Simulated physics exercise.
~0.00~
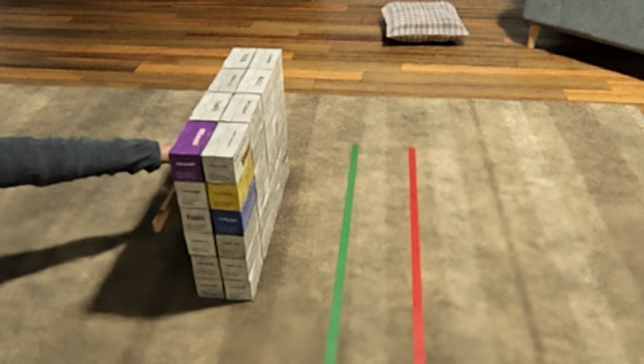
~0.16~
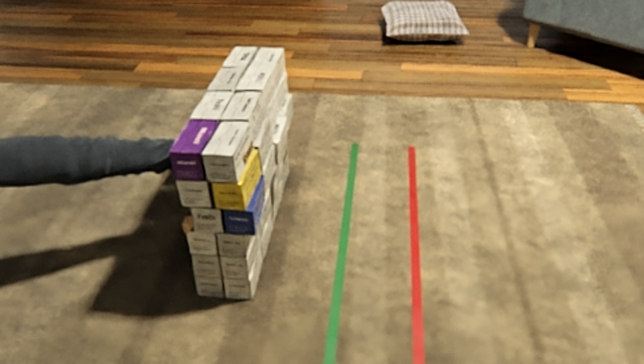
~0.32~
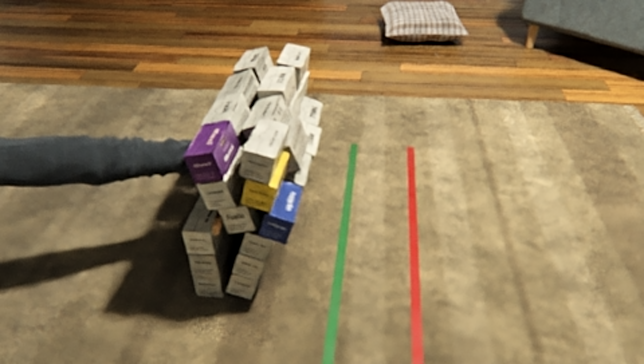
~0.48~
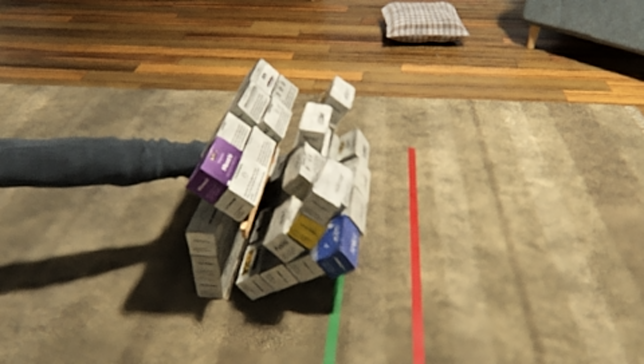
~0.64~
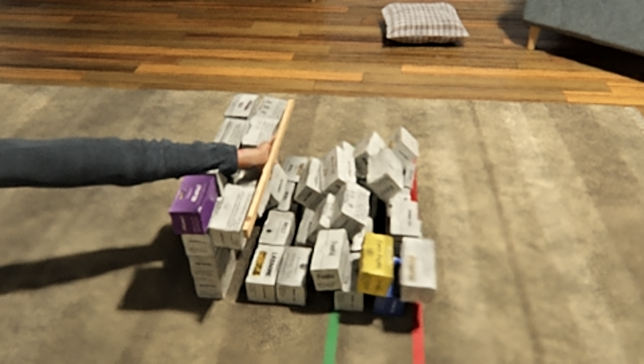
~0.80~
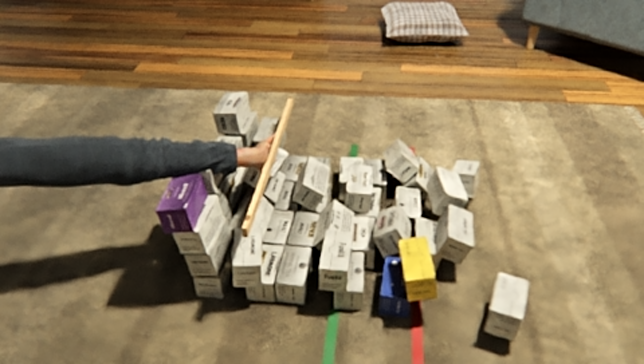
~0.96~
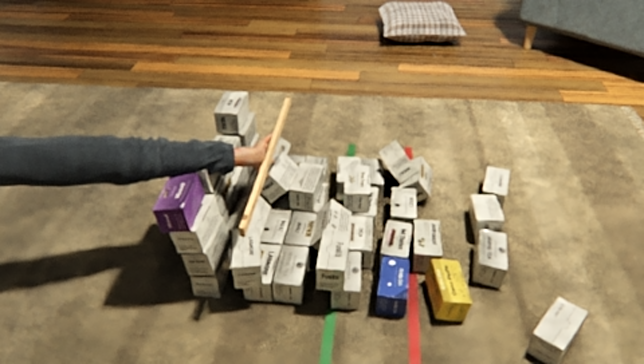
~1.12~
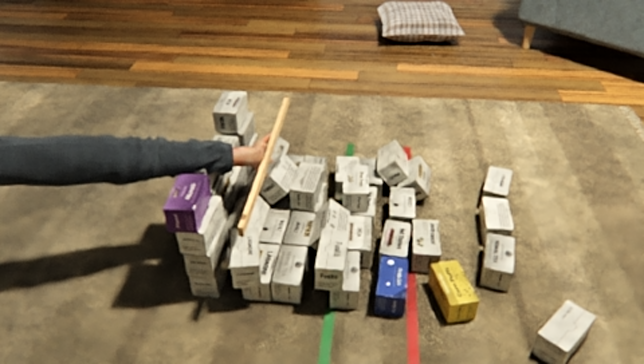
A stack of small boxes toppling rightward as a hand pushes a wooden strip through it, scattering boxes past green and red lines.
